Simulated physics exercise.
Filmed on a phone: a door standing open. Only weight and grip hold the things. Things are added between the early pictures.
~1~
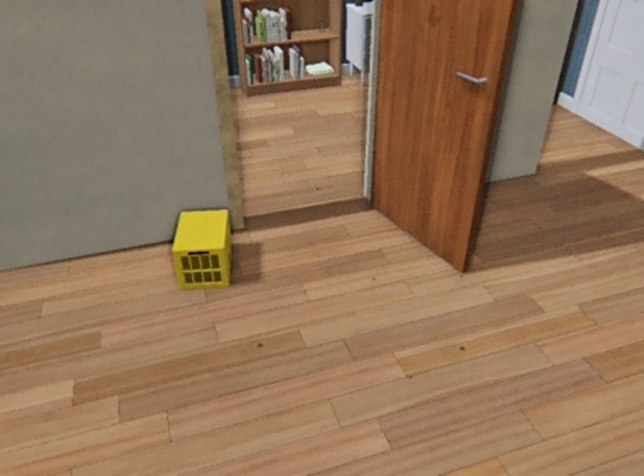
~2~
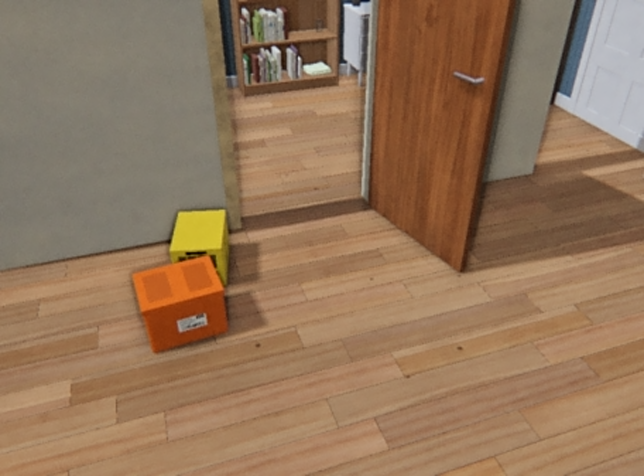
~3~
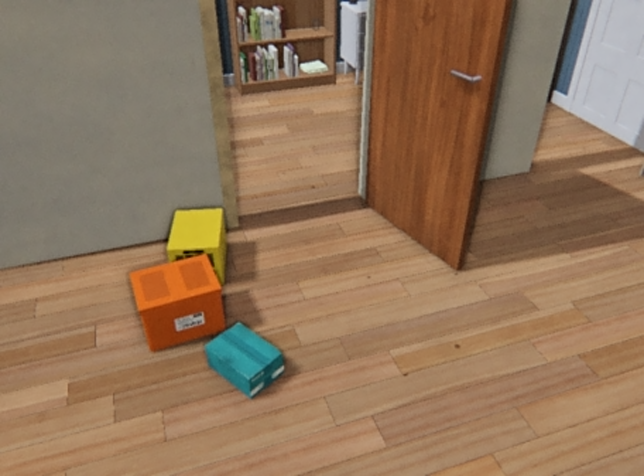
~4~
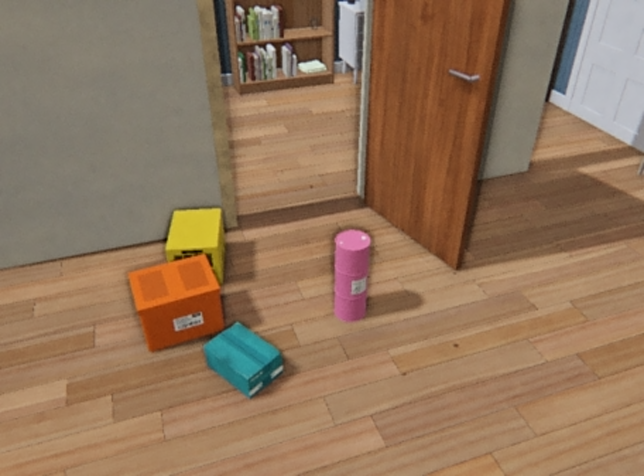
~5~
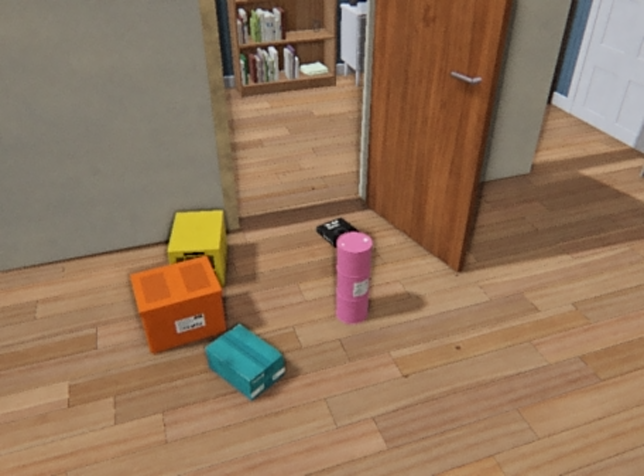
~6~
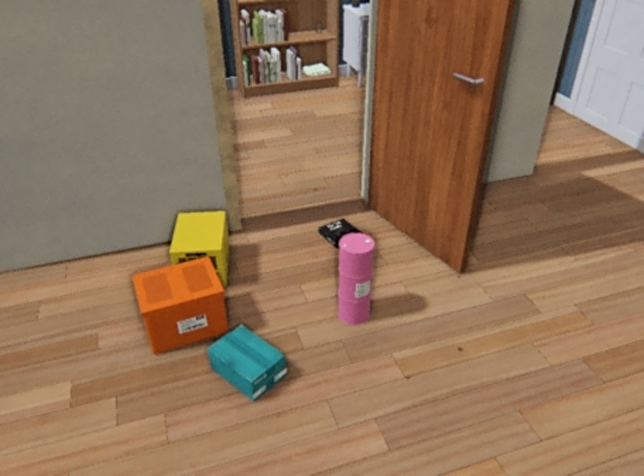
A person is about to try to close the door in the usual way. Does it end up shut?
Outcome: The door reaches the frame.
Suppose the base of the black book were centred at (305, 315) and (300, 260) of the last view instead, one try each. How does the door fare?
First try: It reaches the frame; second try: It is blocked.
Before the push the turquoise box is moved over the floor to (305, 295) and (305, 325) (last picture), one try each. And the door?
In the first case it shuts; in the second case it shuts.
Then, 0.70 s after the last picture, open by 69°.
Then, 1.00 s after the last picture, open by 46°; black book slid a little near (321, 230).
Then, 1.30 s after the last picture, open by 23°; black book slid about its own width near (301, 223).
Then, 1.60 s after the last picture, open by 0°; black book slid well along near (287, 209).
At rest, open by 0°; moved from the start, black book; the other 4 in place. Seen from the same camera at the end, black book near (284, 204).
